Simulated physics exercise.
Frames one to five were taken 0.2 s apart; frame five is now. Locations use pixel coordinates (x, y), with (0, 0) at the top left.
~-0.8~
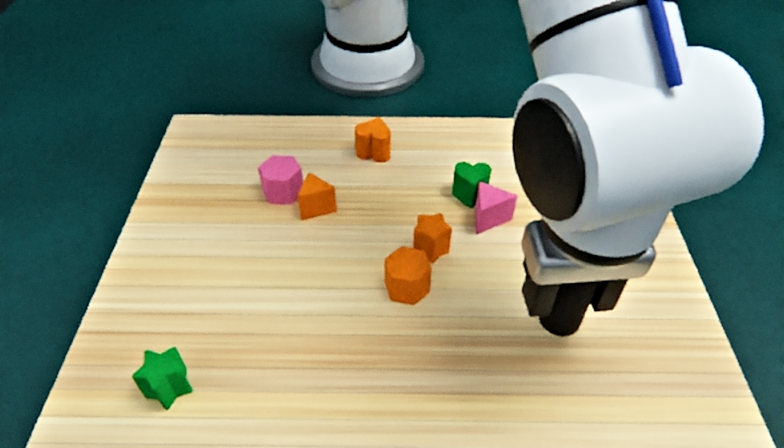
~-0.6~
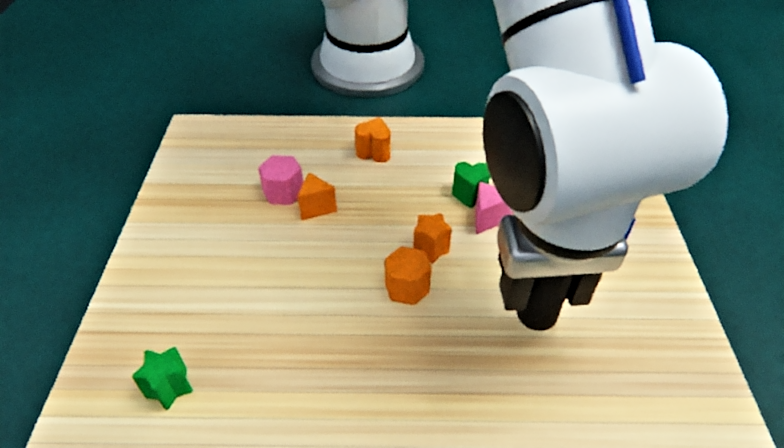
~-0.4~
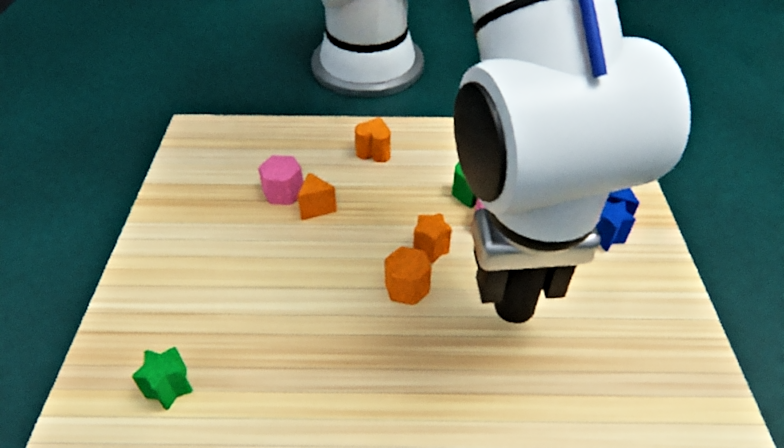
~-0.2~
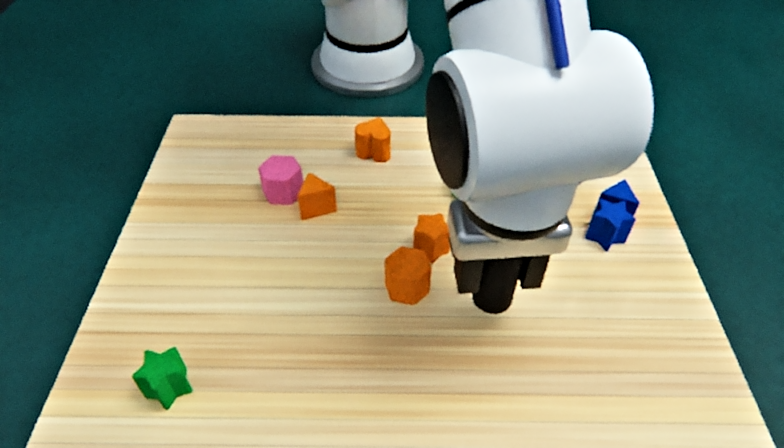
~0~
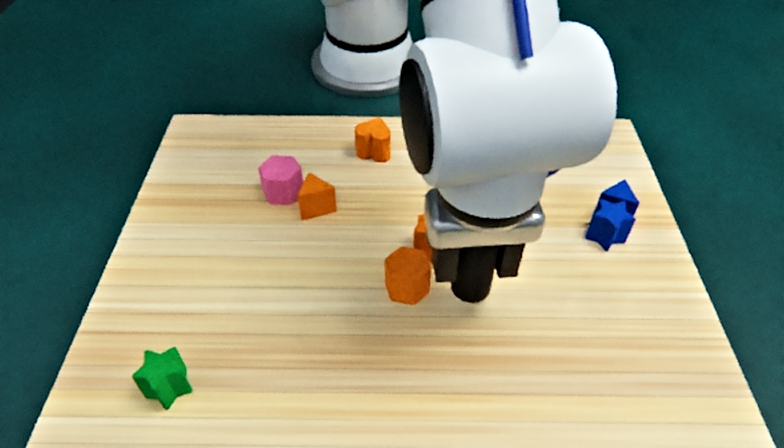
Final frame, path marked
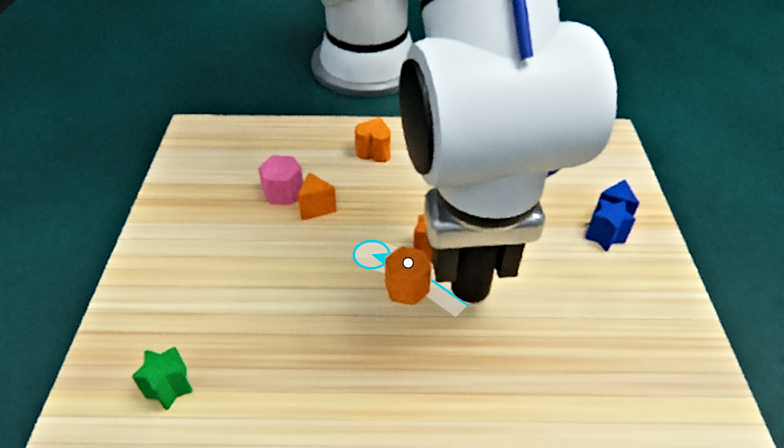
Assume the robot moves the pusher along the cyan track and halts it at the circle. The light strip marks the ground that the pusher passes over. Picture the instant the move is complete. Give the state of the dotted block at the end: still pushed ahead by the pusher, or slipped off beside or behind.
It is no longer ahead.
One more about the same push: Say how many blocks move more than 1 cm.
I foresee one block being moved.
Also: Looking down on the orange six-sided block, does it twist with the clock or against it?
Overhead view: Anti-clockwise.
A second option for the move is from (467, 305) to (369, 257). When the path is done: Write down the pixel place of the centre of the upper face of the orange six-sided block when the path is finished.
It will end up at (333, 249).
The line goes from (467, 305) over (437, 284) and (406, 265) to (372, 254); the dot is on the orange six-sided block.
On the path given first. One third of the way, pusher (438, 266); orange six-sided block (395, 259), turned 15° anticlockwise.
Two thirds of the way, pusher (406, 247); orange six-sided block (370, 255), turned 65° anticlockwise.
At the end, pusher (371, 236); orange six-sided block (350, 256), turned 110° anticlockwise; orange star unmoved.
